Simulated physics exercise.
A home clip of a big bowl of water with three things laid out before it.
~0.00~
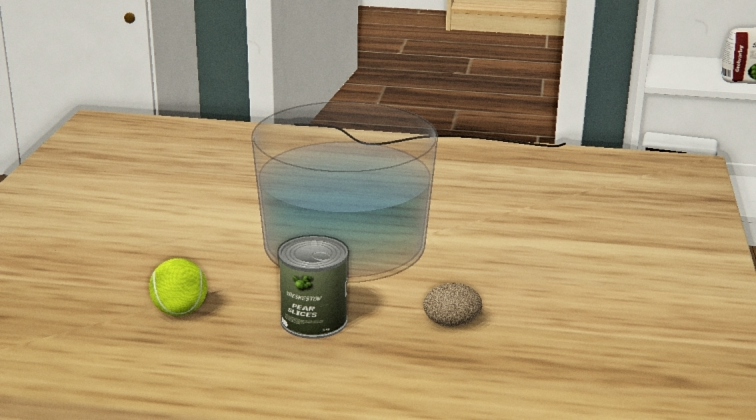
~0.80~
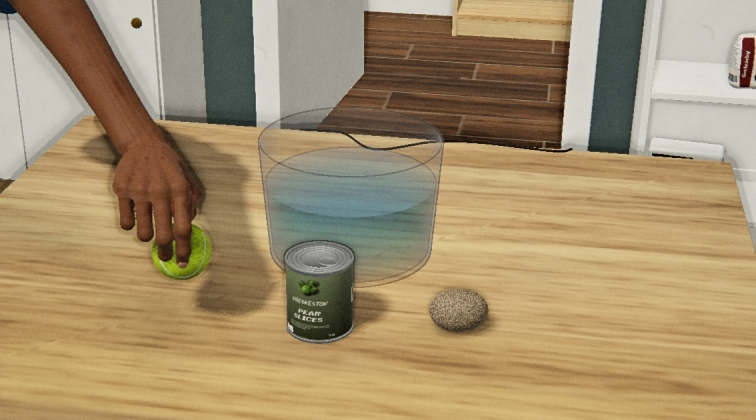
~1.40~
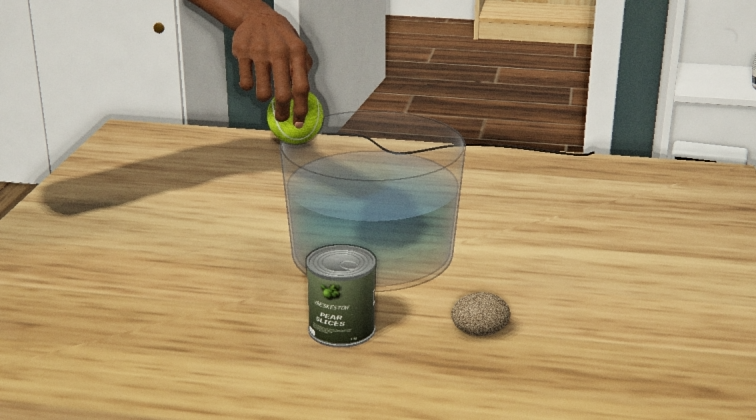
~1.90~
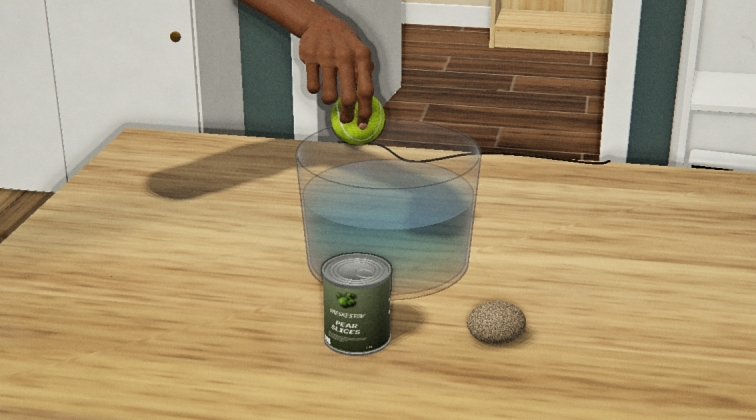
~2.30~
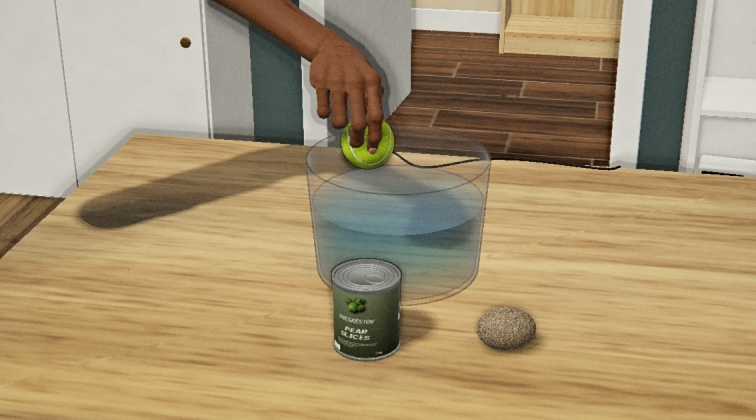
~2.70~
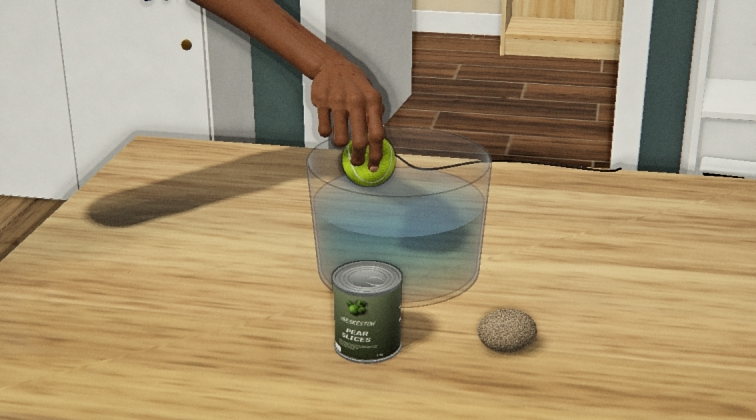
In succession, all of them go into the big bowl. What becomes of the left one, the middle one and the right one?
Taking them in turn, the left one keeps afloat, the middle one goes under and the right one goes under.
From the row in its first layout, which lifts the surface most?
Answer: The central body.
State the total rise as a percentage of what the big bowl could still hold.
I'd say around 26 in a hundred.
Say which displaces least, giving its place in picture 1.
I say it's the item at the left end.
Around 4.0 s, the tennis ball bobs at the top.
Around 8.0 s, the tin of food ends at the bottom.
Around 12.0 s, the stone ends at the bottom; afloat, tennis ball.
